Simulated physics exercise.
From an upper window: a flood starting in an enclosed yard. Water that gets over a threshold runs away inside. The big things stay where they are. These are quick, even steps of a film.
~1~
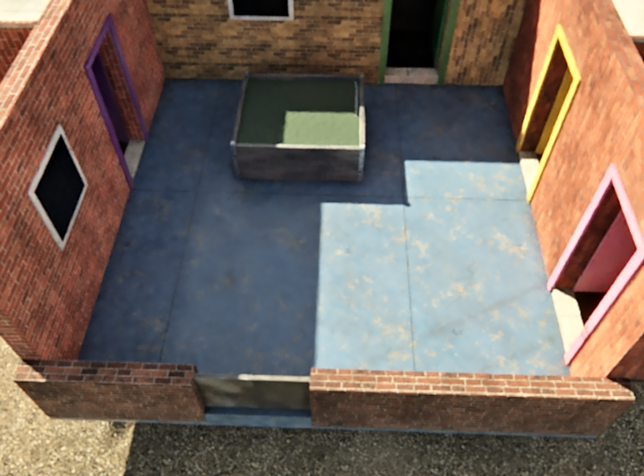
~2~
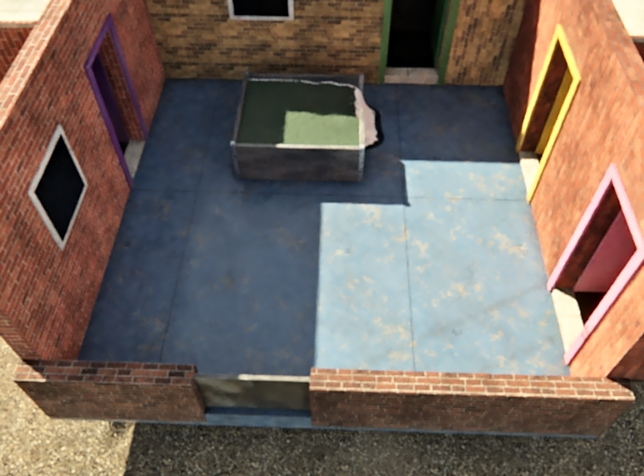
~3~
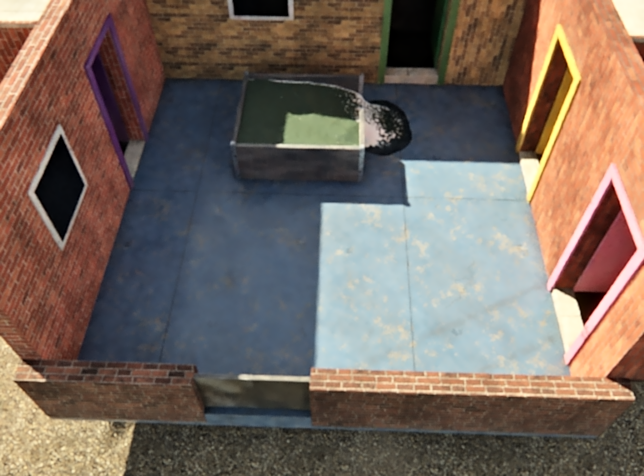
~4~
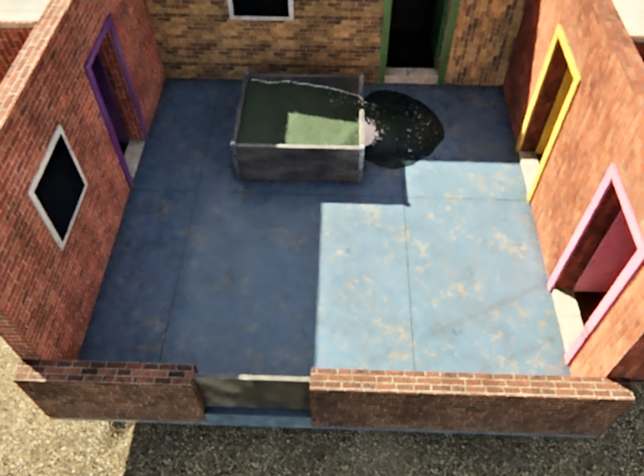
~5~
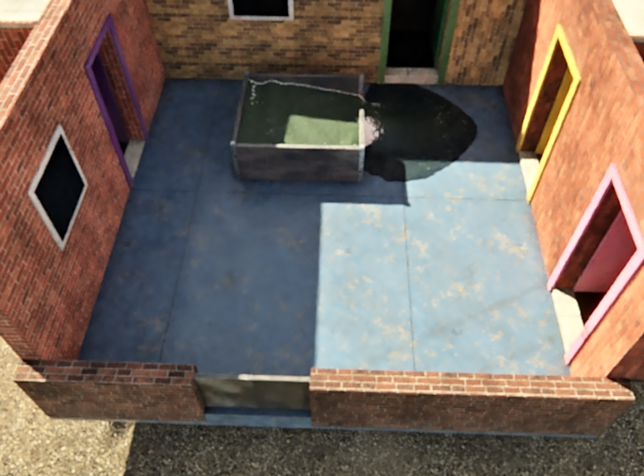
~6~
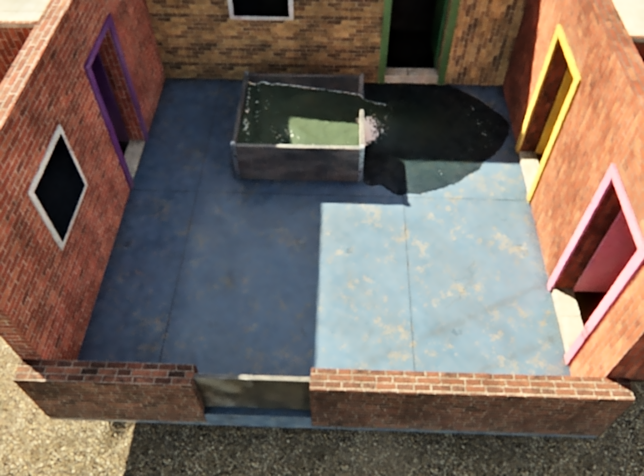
In a brick-walled yard with a blue floor, the right side of a water tank broke open, and water poured out through the gap, spreading rightward across the floor in a widening dark pool.
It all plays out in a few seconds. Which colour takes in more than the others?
Most goes in at the yellow door.
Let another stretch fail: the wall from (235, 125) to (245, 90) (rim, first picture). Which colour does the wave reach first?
First comes the purple one.
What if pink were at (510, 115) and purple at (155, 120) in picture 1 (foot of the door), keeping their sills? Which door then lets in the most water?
Most goes in at the pink-painted one.
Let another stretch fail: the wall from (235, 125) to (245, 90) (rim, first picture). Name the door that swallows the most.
I say the purple one.
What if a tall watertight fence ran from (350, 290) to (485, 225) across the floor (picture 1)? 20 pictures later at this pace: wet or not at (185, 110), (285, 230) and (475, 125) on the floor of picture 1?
In that order: No water, not flooded, flooded.
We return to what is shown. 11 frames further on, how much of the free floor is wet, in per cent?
Some 20 per cent.
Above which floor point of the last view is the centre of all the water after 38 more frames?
Close to (402, 196).
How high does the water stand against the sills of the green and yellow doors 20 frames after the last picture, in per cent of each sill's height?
About 90 and 200 per cent.
A moment on, water covers 20 % of the floor; pink door not reached, green door wet at the sill, nothing in, purple door not reached, yellow door a trickle in.
Next, water covers 20 % of the floor; pink door not reached, green door a trickle in, purple door not reached, yellow door some in.
Then, water covers 30 % of the floor; pink door wet at the sill, nothing in, green door a trickle in, purple door not reached, yellow door a lot in.
Later, water covers 55 % of the floor; pink door wet at the sill, nothing in, green door a trickle in, purple door not reached, yellow door a lot in.
In the end, water covers 85 % of the floor; pink door a trickle in, green door a trickle in, purple door wet at the sill, nothing in, yellow door a lot in; the yellow door has let in the most.
